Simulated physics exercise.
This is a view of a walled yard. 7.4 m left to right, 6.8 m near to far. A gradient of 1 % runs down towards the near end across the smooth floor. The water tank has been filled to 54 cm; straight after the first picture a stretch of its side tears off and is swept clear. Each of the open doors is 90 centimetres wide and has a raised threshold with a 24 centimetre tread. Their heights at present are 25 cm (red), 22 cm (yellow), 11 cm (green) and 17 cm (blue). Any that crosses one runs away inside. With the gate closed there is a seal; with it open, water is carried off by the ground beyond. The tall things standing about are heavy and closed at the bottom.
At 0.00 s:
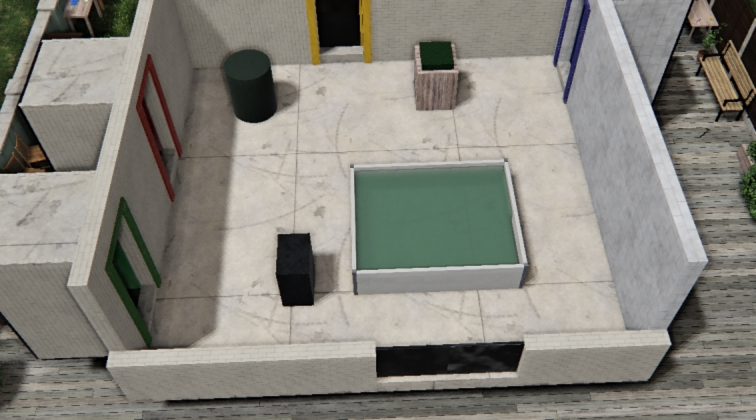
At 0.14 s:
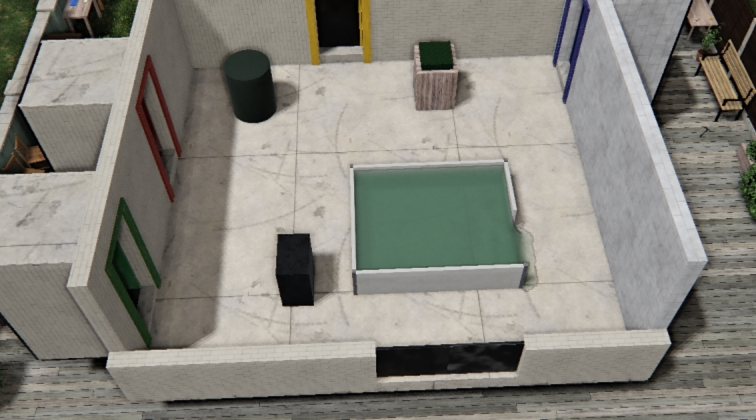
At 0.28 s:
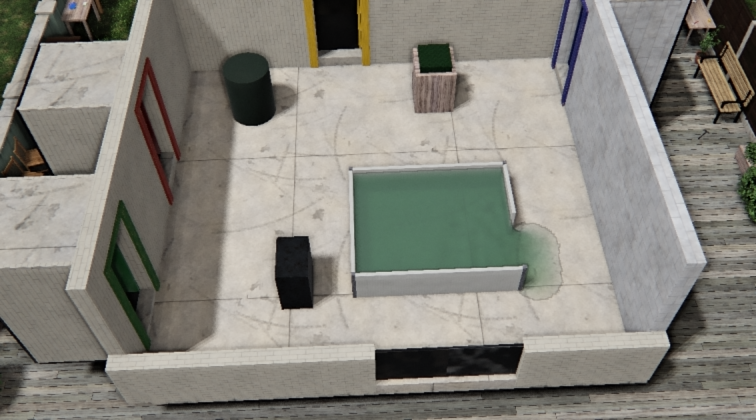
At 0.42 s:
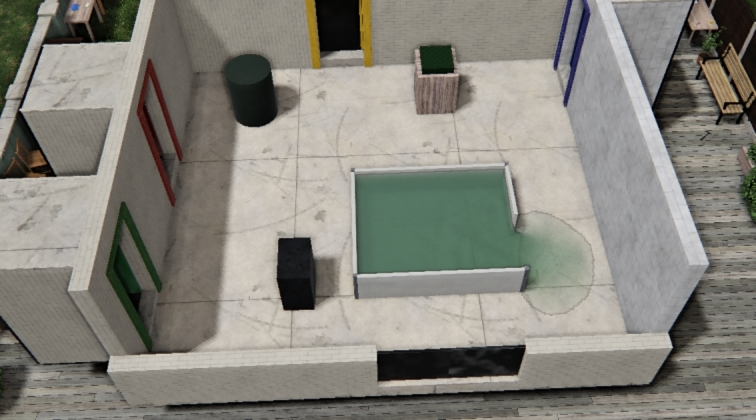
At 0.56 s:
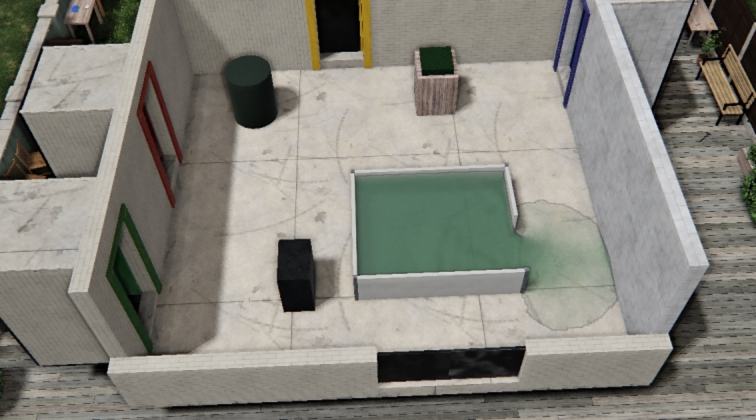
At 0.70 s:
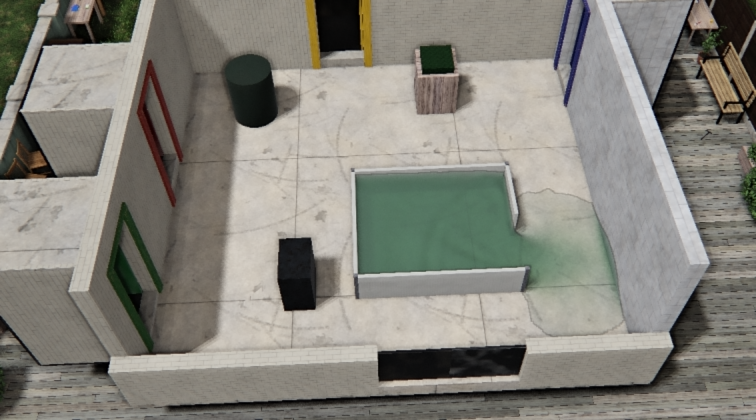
In a walled yard with coloured door surrounds, part of the right side of a tank of green water broke away, and water poured through the gap and spread across the pale floor to the right.
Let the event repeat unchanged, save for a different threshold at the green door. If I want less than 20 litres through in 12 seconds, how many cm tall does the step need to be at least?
You would need about 11.5 cm.
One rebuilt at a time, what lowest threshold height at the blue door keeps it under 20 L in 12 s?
Roughly 6.5 cm at blue.
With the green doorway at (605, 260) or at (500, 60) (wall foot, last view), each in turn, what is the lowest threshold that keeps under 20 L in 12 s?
31 and 8.5 cm.
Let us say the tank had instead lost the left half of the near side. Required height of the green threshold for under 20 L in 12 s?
It should stand roughly 20 cm high.
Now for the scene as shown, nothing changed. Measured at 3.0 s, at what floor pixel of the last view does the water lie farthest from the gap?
The farthest wet point sits near (554, 63) in the last view.
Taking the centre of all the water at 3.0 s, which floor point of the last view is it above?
The centre of all the water is around (483, 247).
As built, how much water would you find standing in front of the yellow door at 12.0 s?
1.5 cm.
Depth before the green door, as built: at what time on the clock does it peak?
Crest at t of about 6.0 s.
After 1.4 s water covers 10 % of the floor, deepest (43 cm) near (636, 360); it has not reached the green door.
After 3.0 s water covers 35 % of the floor, deepest (38 cm) near (636, 360); it has not reached the green door.
After 12.0 s water covers 95 % of the floor, deepest (12 cm) near (636, 360); 10 cm at the green door, 23 litres in over its 11 cm threshold.
At the green door as built, the water arrived by 4.7 s and peaked near 14 cm at 6.0 s.
With a threshold of 10 cm, 37 litres would have come in within the 12 s; with 14 cm, 3 litres. So under 20 litres takes about 11.5 cm.
